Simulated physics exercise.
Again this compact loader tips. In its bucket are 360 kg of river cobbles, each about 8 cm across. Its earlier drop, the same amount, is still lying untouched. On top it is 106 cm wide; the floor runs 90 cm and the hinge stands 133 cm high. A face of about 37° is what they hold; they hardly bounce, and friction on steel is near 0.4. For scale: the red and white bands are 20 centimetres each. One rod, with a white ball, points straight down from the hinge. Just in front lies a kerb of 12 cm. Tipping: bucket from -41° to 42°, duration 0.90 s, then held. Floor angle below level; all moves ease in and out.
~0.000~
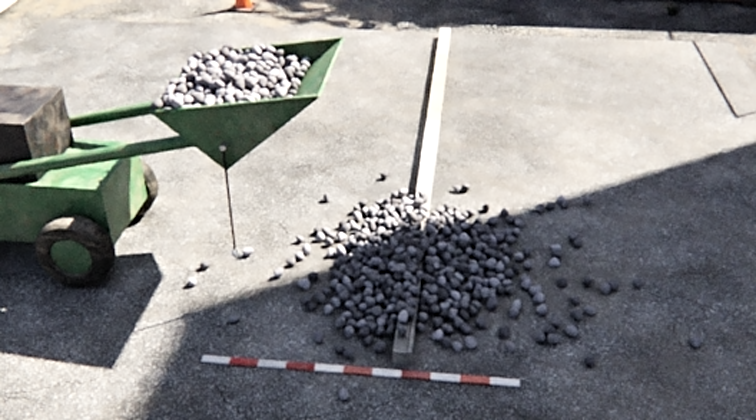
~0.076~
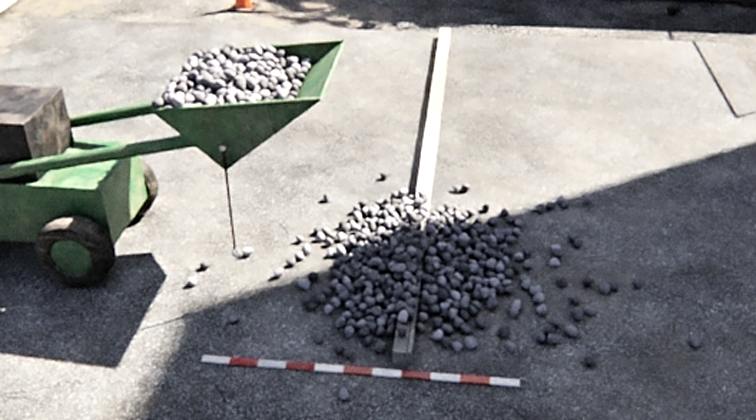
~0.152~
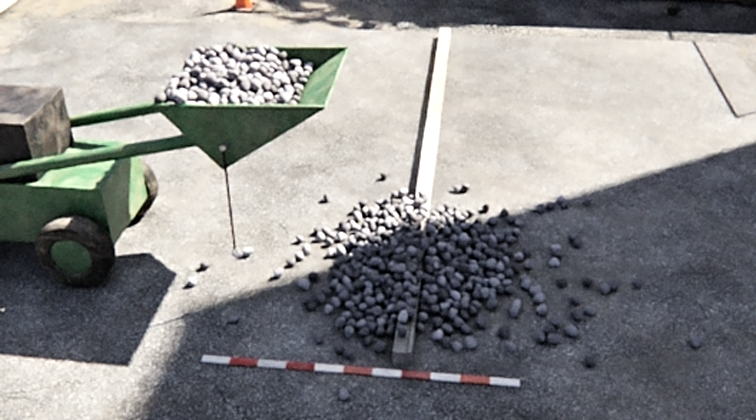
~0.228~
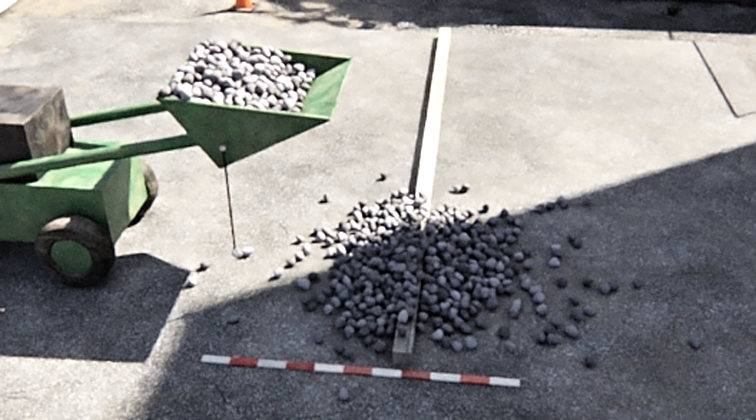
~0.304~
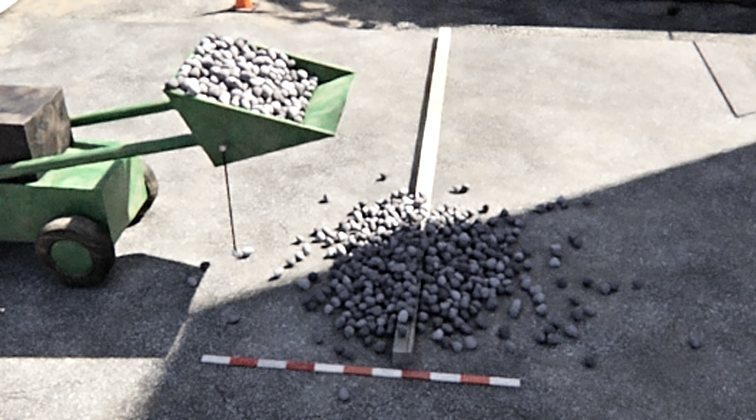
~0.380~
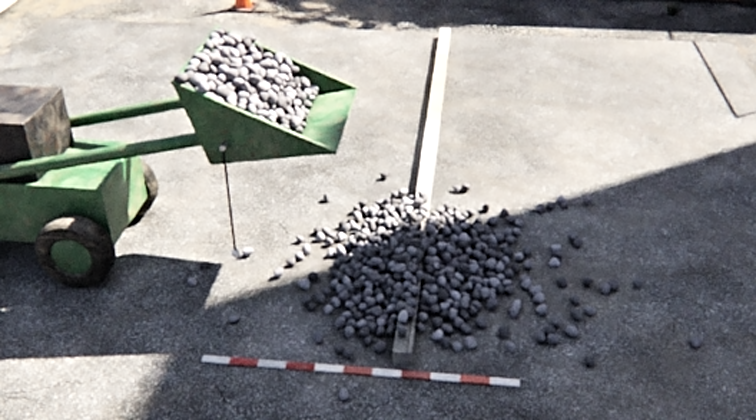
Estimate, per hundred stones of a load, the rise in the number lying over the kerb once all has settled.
Roughly 9 more per hundred.
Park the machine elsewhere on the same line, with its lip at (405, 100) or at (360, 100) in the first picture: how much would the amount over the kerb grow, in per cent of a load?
Around 90 percent, then around 40 percent.
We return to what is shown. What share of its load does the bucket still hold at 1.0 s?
I'd say about 65 per cent.
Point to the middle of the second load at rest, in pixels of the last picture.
Middle: Approx. (361, 250) px.
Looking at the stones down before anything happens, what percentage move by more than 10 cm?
Close to 10 in a hundred of them.
After 0.7 s the floor is at 30°; in per cent of one load, 100 in the bucket, 58 on this side of the kerb, 42 over the kerb; the foremost stones are at (610, 276).
After 1.0 s the floor is at 42°; in per cent of one load, 65 in the bucket, 93 on this side of the kerb, 42 over the kerb; the foremost stones are at (610, 276).
After 1.4 s the floor is at 42°; in per cent of one load, 12 in the bucket, 145 on this side of the kerb, 44 over the kerb; the foremost stones are at (610, 276).
After 3.8 s the floor is at 42°; in per cent of one load, 0 in the bucket, 149 on this side of the kerb, 52 over the kerb; the foremost stones are at (610, 276). Net gain over the kerb, 9.
